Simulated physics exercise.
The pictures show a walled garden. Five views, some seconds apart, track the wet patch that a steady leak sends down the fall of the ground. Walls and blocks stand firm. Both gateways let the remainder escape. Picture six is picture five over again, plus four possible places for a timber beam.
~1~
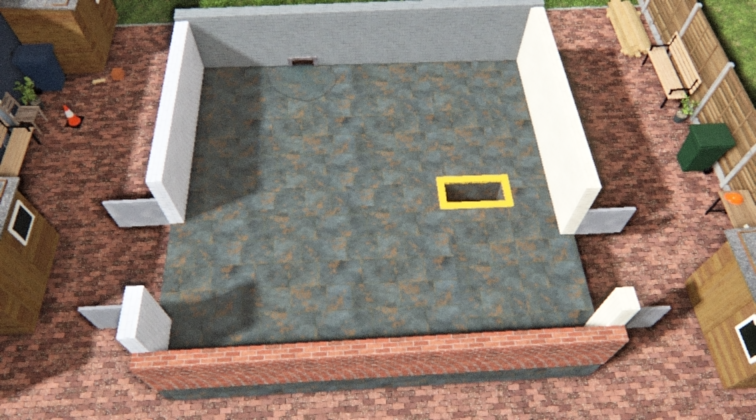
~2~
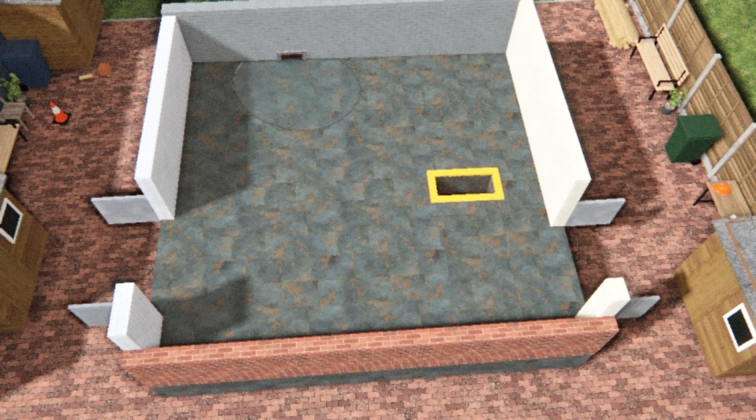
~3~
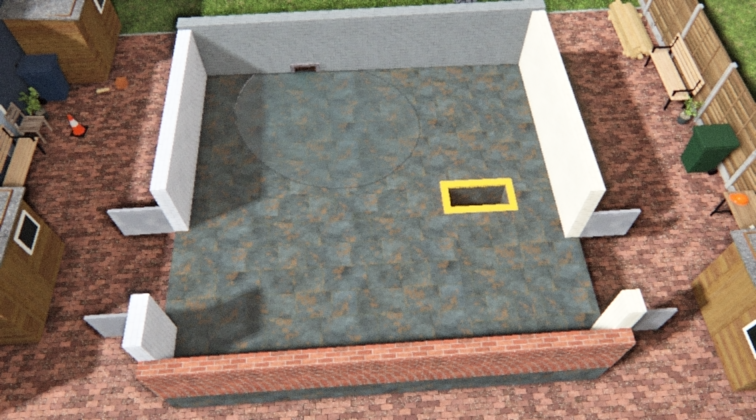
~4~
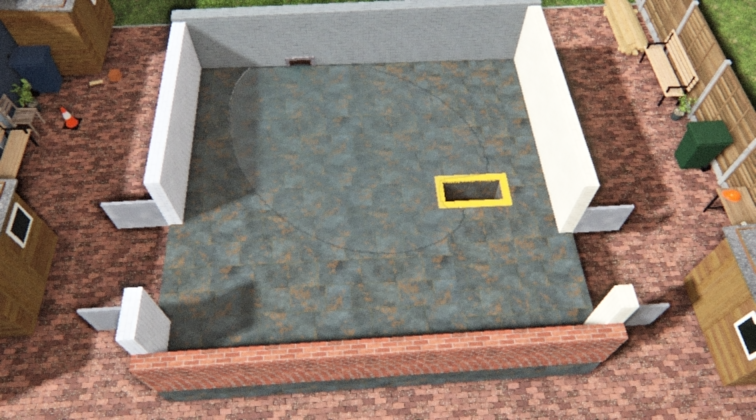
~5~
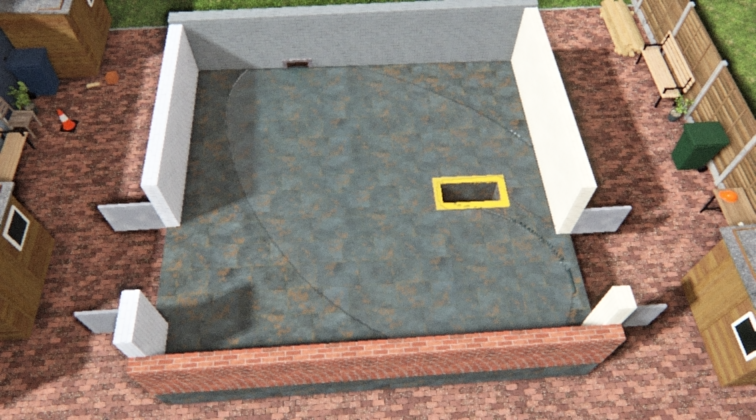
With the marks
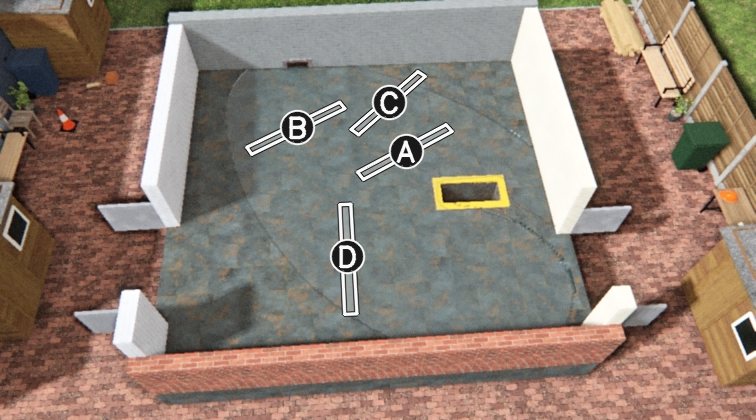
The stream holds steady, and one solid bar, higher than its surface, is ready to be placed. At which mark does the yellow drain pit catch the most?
I would pick spot D.
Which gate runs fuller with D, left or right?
The right gate.
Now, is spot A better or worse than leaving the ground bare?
Worse.
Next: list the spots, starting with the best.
The order is D, B, C, A.
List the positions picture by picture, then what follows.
Outfall at (303, 62); yellow drain pit at (475, 192); open gate at (572, 278); open gate at (178, 269); water covers 2 % of the ground and shows as far out as (290, 95); yellow drain pit still dry.
Water covers 9 % of the ground and shows as far out as (326, 122); yellow drain pit still dry.
Water covers 20 % of the ground and shows as far out as (379, 175); yellow drain pit still dry.
Water covers 37 % of the ground and shows as far out as (421, 244); yellow drain pit taking water.
Water covers 58 % of the ground and shows as far out as (558, 299); yellow drain pit taking water.
On the marked copy, A from (360, 175) to (449, 128); B from (249, 150) to (342, 105); C from (354, 132) to (421, 74); D from (350, 314) to (345, 204).
For spot A, about 3 % of the stream runs into the yellow drain pit, about 97 % out by the gates.
For spot B, about 15 % of the stream runs into the yellow drain pit, about 85 % out by the gates.
For spot C, about 9 % of the stream runs into the yellow drain pit, about 91 % out by the gates.
For spot D, about 27 % of the stream runs into the yellow drain pit, about 73 % out by the gates.
